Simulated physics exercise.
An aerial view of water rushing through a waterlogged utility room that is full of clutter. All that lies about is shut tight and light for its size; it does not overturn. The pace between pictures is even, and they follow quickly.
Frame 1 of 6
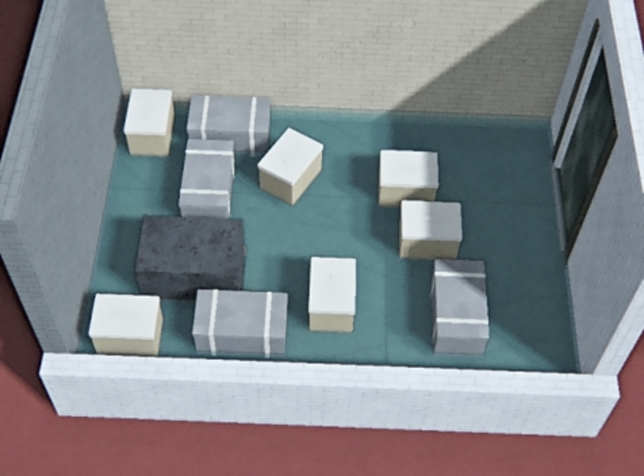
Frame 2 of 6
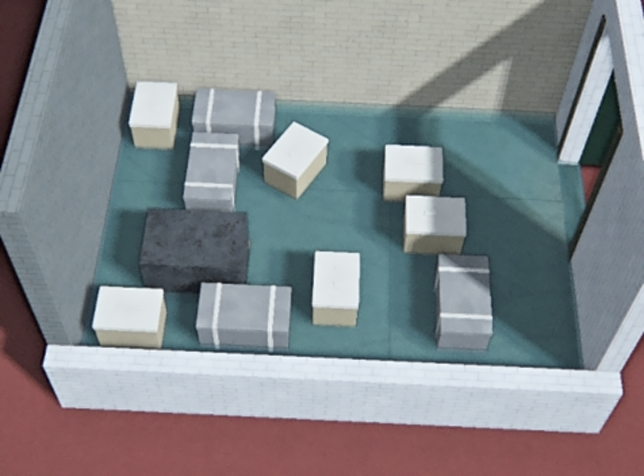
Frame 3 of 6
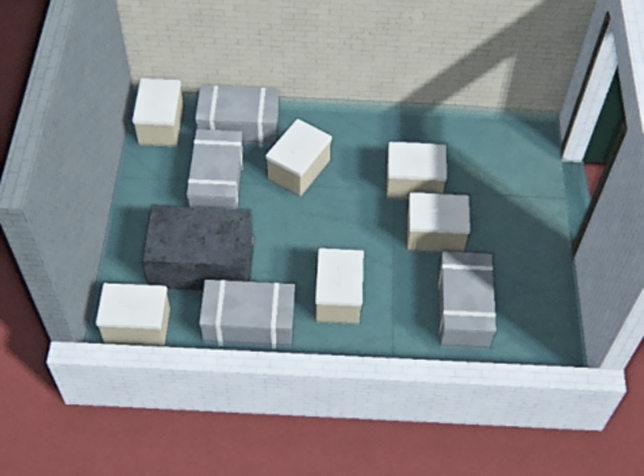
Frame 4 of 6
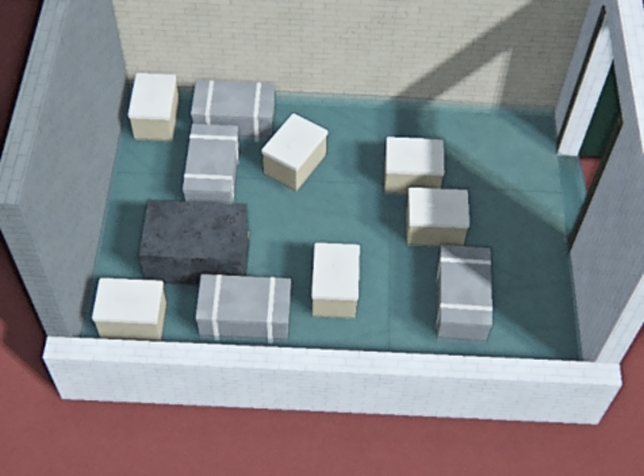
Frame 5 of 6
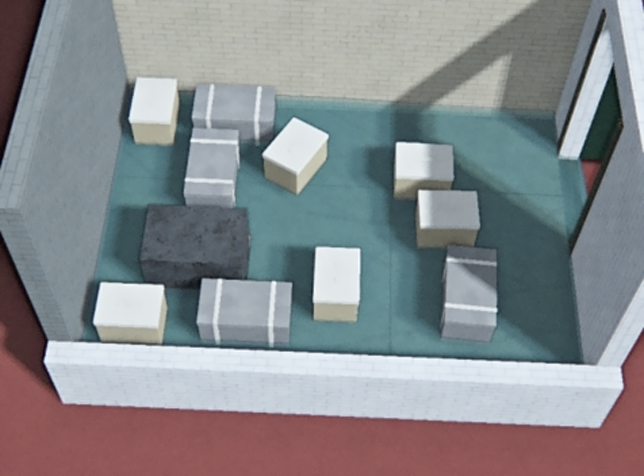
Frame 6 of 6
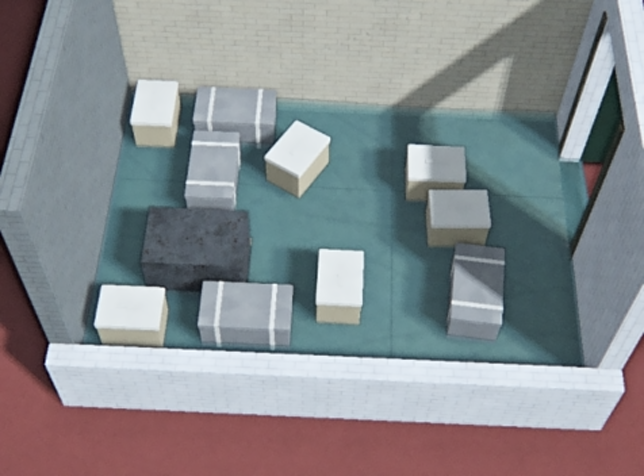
We see a walled room with a teal, flooded floor and scattered cream, grey and dark blocks from above; an opening appears in the right wall, then two cream blocks and a striped grey one drift slightly right.
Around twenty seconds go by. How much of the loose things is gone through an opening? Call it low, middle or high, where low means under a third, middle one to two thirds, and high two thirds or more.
Middle.
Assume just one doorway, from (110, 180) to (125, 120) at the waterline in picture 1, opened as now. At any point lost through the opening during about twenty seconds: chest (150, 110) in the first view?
The outcome for it is flushed out.
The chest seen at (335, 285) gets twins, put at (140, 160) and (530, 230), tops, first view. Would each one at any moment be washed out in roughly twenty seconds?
Listed first does not escape, listed second makes it out.
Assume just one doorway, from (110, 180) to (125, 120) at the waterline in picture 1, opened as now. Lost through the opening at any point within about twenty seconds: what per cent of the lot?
Result: Close to 10 %.
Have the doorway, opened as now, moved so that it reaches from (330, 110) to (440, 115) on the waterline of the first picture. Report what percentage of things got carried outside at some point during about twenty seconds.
That comes out at 60 in a hundred.
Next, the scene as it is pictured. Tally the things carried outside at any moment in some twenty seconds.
I make it 5 of them.
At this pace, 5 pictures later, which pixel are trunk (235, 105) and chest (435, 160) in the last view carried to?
My guess is around (268, 107) and around (502, 155).
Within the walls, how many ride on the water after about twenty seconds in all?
The count comes to 2.
A moment on, 0 of 10 are out; 10 afloat.
Next, 3 of 10 are out; 7 afloat.
Later, 5 of 10 are out; 5 afloat.
In the end, 5 of 10 are out; 2 afloat.
